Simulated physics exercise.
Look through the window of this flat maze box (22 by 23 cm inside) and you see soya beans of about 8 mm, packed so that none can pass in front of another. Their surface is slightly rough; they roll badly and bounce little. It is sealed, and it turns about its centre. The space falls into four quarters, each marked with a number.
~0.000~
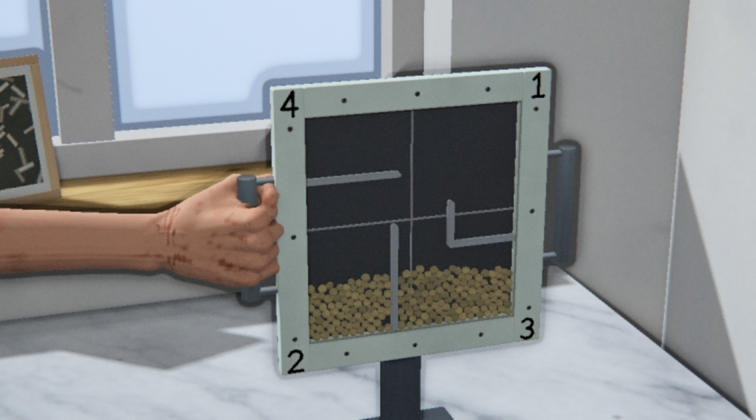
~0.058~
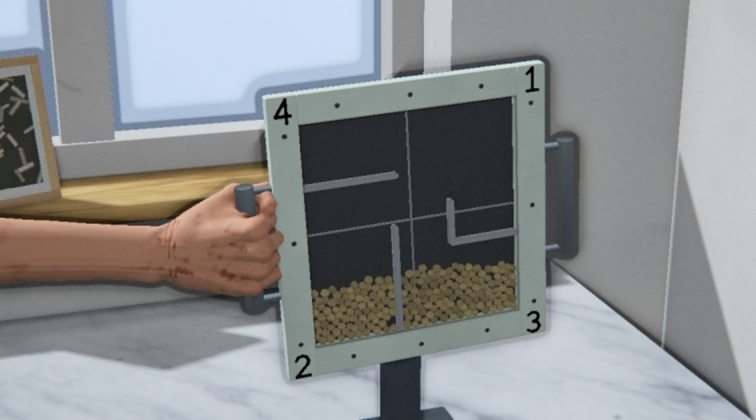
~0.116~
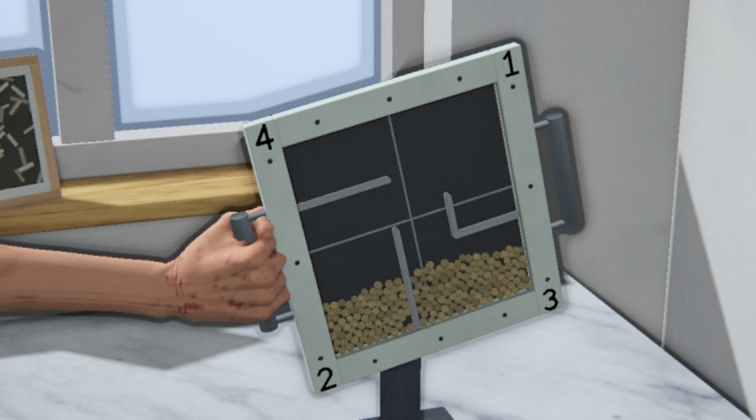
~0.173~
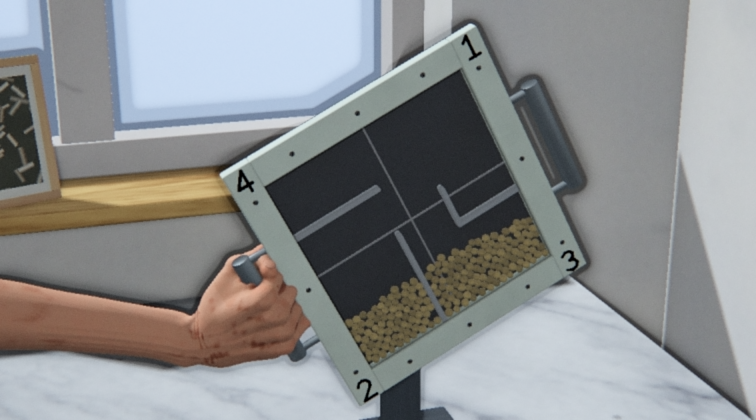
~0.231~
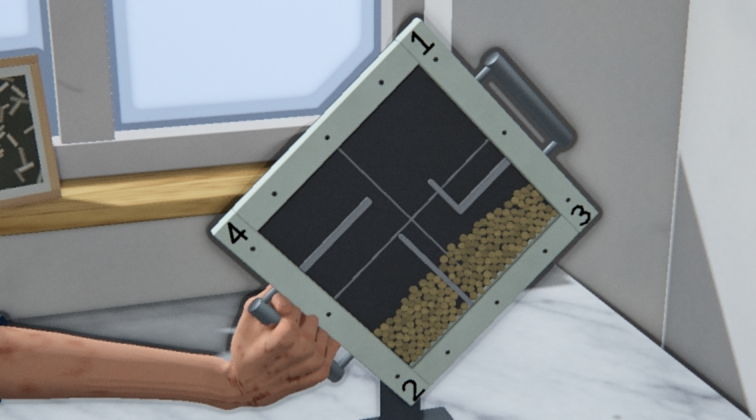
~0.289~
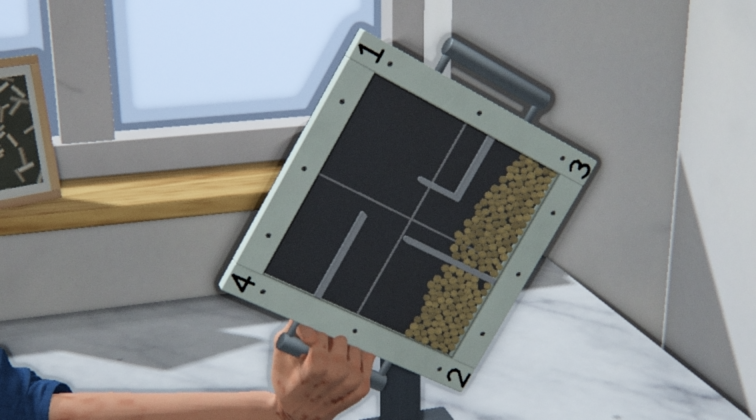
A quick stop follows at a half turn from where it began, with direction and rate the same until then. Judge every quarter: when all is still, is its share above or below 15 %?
No. 1 above, 2 below, 3 below, 4 above 15 %.
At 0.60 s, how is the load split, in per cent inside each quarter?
Quarter 1: 5; quarter 2: 40; quarter 3: 35; quarter 4: 20.
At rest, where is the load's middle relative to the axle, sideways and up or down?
Offset from axle: Approx. 1 cm right, 6 cm below.
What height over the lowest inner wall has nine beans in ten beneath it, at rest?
I'd put it at close to 13 centimetres.
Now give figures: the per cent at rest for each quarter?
Quarter 1: 40; quarter 2: 5; quarter 3: 10; quarter 4: 50.
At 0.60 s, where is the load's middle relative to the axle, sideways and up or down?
The middle is around 5 cm right of the axle and some 2 cm higher than it.
After 0.44 s it has turned 101°, the beans' middle is 8 cm right of and level with the axle; by quarter, no. 2, 50 %, no. 3, 50 %.
After 0.80 s it has turned 180°, the beans' middle is 1 cm right of and 4 cm below the axle; by quarter, no. 1, 35 %, no. 2, 10 %, no. 3, 10 %, no. 4, 45 %.
In the end, by 1.8 s, no. 1, 40 %, no. 2, 5 %, no. 3, 10 %, no. 4, 50 %.
